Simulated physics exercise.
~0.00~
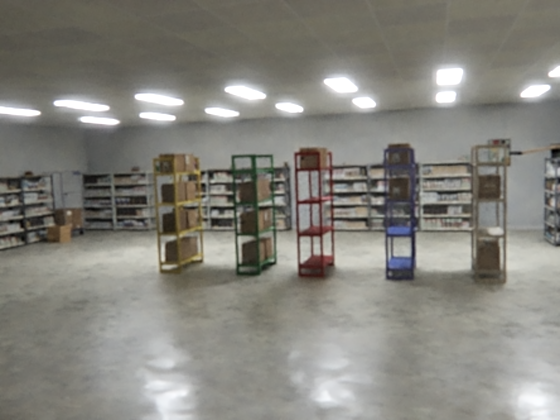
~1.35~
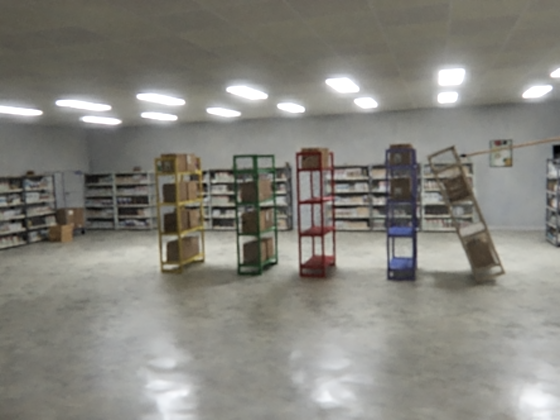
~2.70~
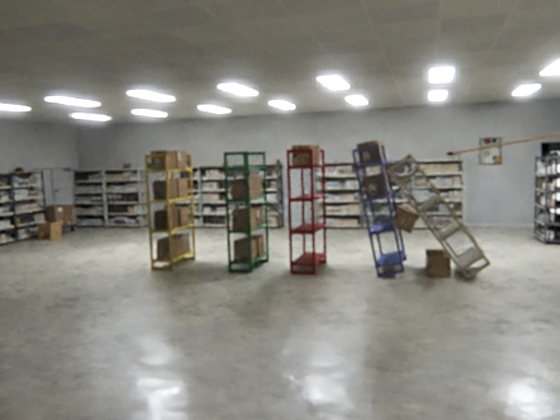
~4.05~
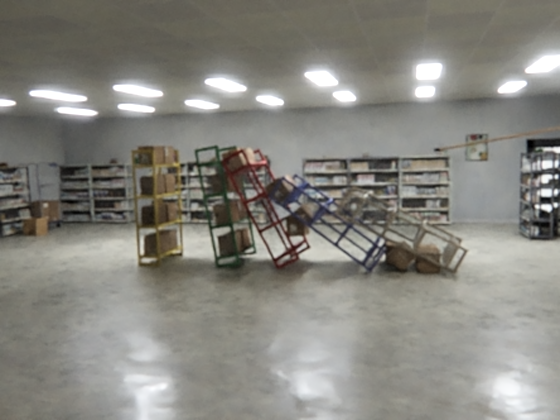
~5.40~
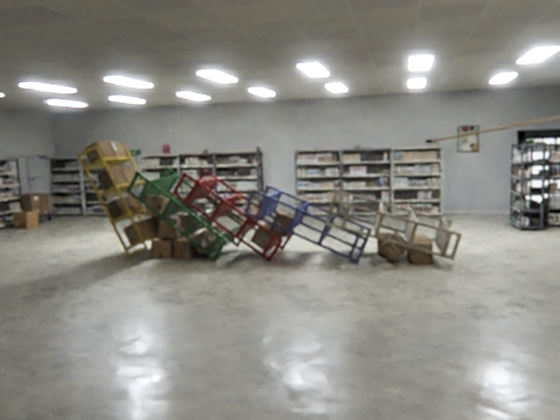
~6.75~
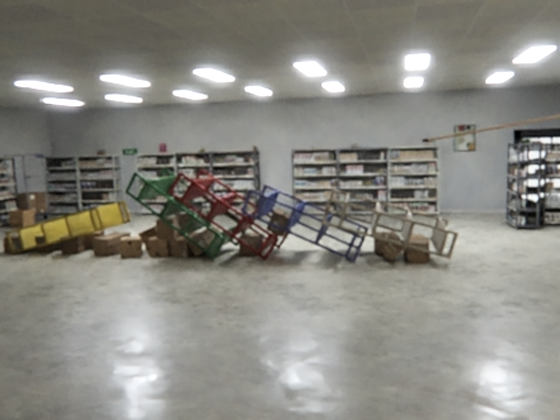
At the start, five tall open racks in yellow, green, red, blue and beige stand in a row, loaded with boxes, in a large room lined with shelves. A pole at the right tips the beige rack leftward into the blue one, and boxes begin to drop. The blue rack leans into the red, which topples against the green as the view drifts right. The green rack goes over and knocks the yellow one leftward. Finally the yellow rack lies flat at the left, while the other four rest slanted against one another among spilled boxes.
